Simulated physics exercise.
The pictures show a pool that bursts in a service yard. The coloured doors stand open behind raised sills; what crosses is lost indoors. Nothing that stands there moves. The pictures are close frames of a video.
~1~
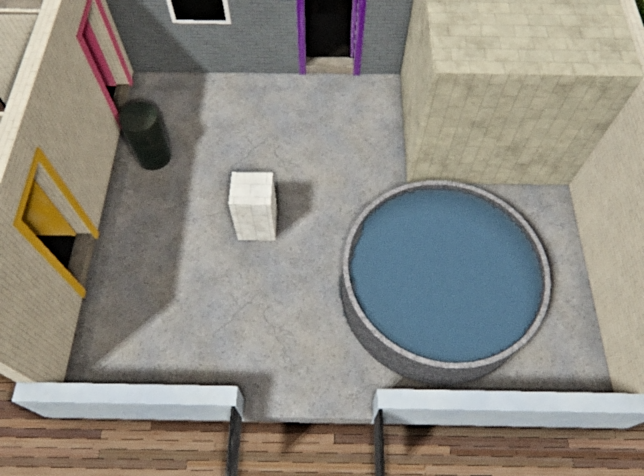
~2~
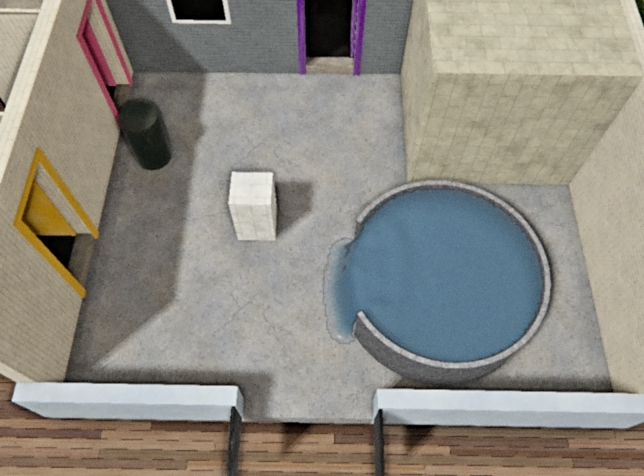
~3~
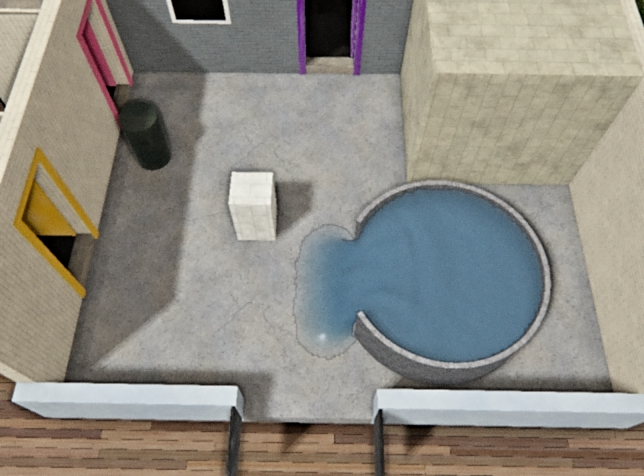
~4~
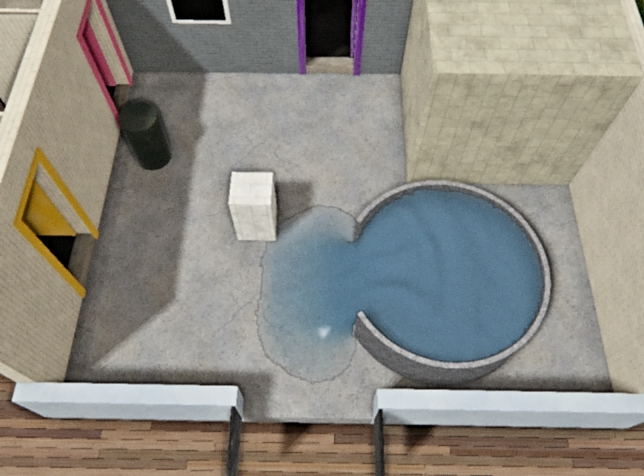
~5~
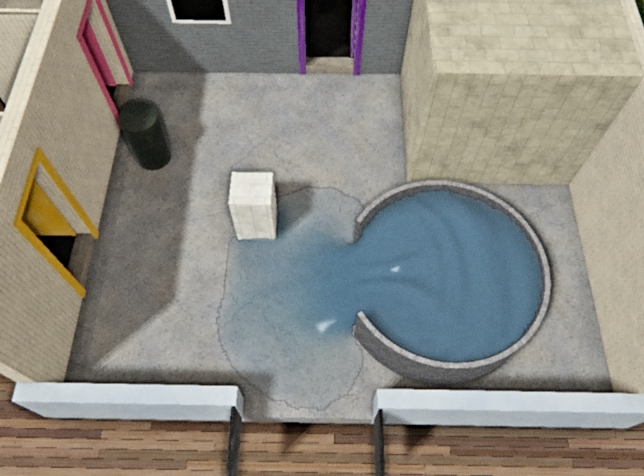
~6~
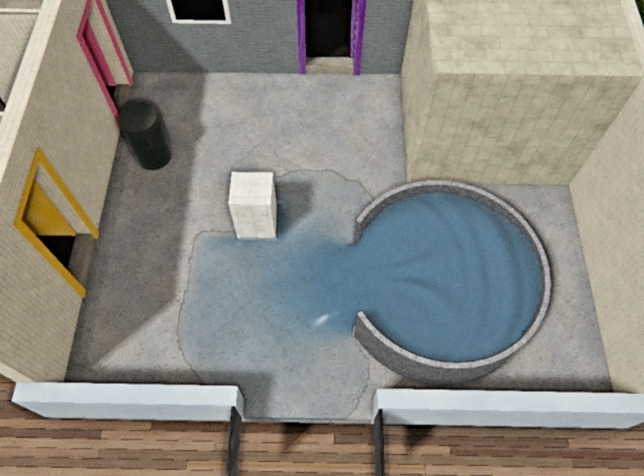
Service yard with coloured open doors, a still round pool bursting on its left side and water spreading across the concrete past a white block.
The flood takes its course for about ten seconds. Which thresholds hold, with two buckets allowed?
One by one: The purple door holds within the limit; the yellow door floods; the pink door floods.
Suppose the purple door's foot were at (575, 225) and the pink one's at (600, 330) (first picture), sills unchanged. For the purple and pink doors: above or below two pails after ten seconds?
One by one: Purple stays under; pink holds.
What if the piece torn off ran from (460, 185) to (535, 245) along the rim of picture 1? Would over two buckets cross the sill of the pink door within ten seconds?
In short: The pink door takes more.
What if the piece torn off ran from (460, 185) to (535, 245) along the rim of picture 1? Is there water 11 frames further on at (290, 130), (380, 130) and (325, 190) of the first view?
As listed: Clear, not flooded, under water.
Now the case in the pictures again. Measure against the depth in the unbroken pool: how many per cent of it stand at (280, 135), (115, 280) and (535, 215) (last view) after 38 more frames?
In that order: 12, 18 and 0 per cent.
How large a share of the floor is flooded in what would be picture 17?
Roughly 55 per cent.
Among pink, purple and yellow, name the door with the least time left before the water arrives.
First comes the yellow door.
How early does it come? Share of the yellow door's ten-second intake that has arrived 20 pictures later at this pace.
Roughly 85 per cent.
A moment on, water covers 40 % of the floor; the purple door not reached, the yellow door wet at the sill, nothing in, the pink door not reached.
Next, water covers 55 % of the floor; the purple door not reached, the yellow door over two buckets in, the pink door not reached.
Then, water covers 65 % of the floor; the purple door wet at the sill, nothing in, the yellow door far over two buckets in, the pink door wet at the sill, nothing in.
Later, water covers 75 % of the floor; the purple door wet at the sill, nothing in, the yellow door far over two buckets in, the pink door over two buckets in.
In the end, water covers 90 % of the floor; the purple door wet at the sill, nothing in, the yellow door far over two buckets in, the pink door far over two buckets in.
